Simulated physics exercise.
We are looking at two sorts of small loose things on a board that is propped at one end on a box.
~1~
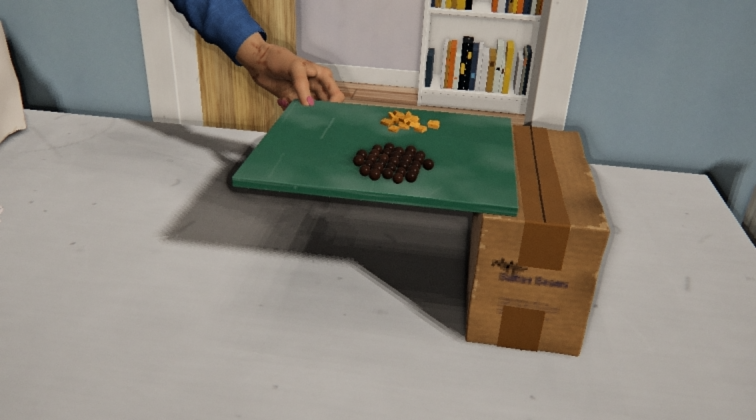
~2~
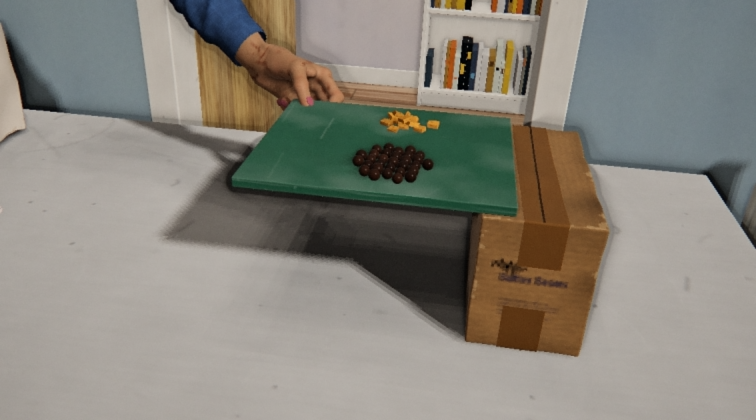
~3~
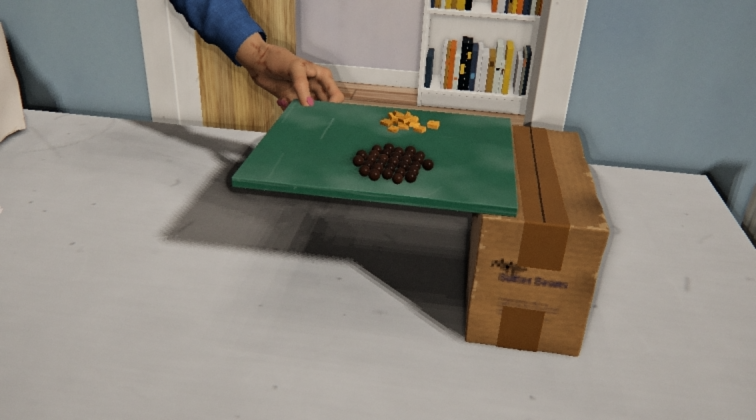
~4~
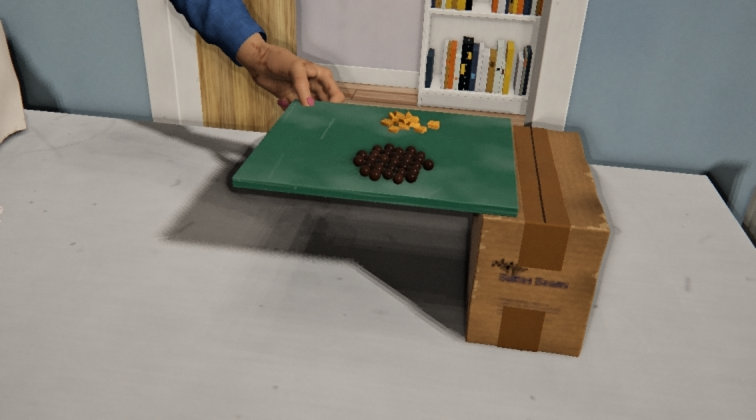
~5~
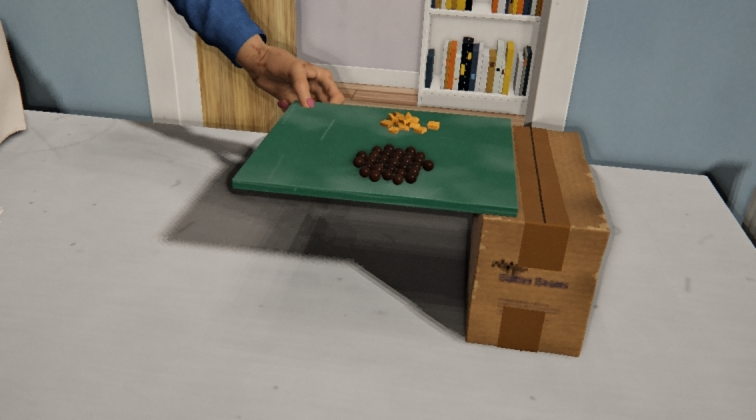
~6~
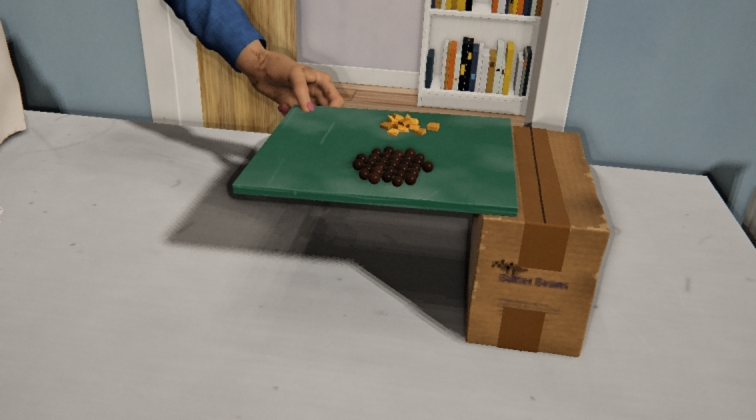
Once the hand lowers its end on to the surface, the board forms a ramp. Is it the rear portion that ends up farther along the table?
No, the front one does.
Then, 0.39 s later than the last frame, board sloping at 12°; near portion every one still on the board; far portion every one still on the board.
Then, 0.88 s later than the last frame, board sloping at 27°; near portion mostly up to a board's length out; far portion every one still on the board.
Then, 1.40 s later than the last frame, board resting at 39°; near portion mostly one to two board lengths out, just a few gone off the table; far portion mostly at the foot of the board.
When it is over, board resting at 39°; near portion mostly more than two board lengths out, roughly a third gone off the table; far portion mostly at the foot of the board; the near portion has gone farther.
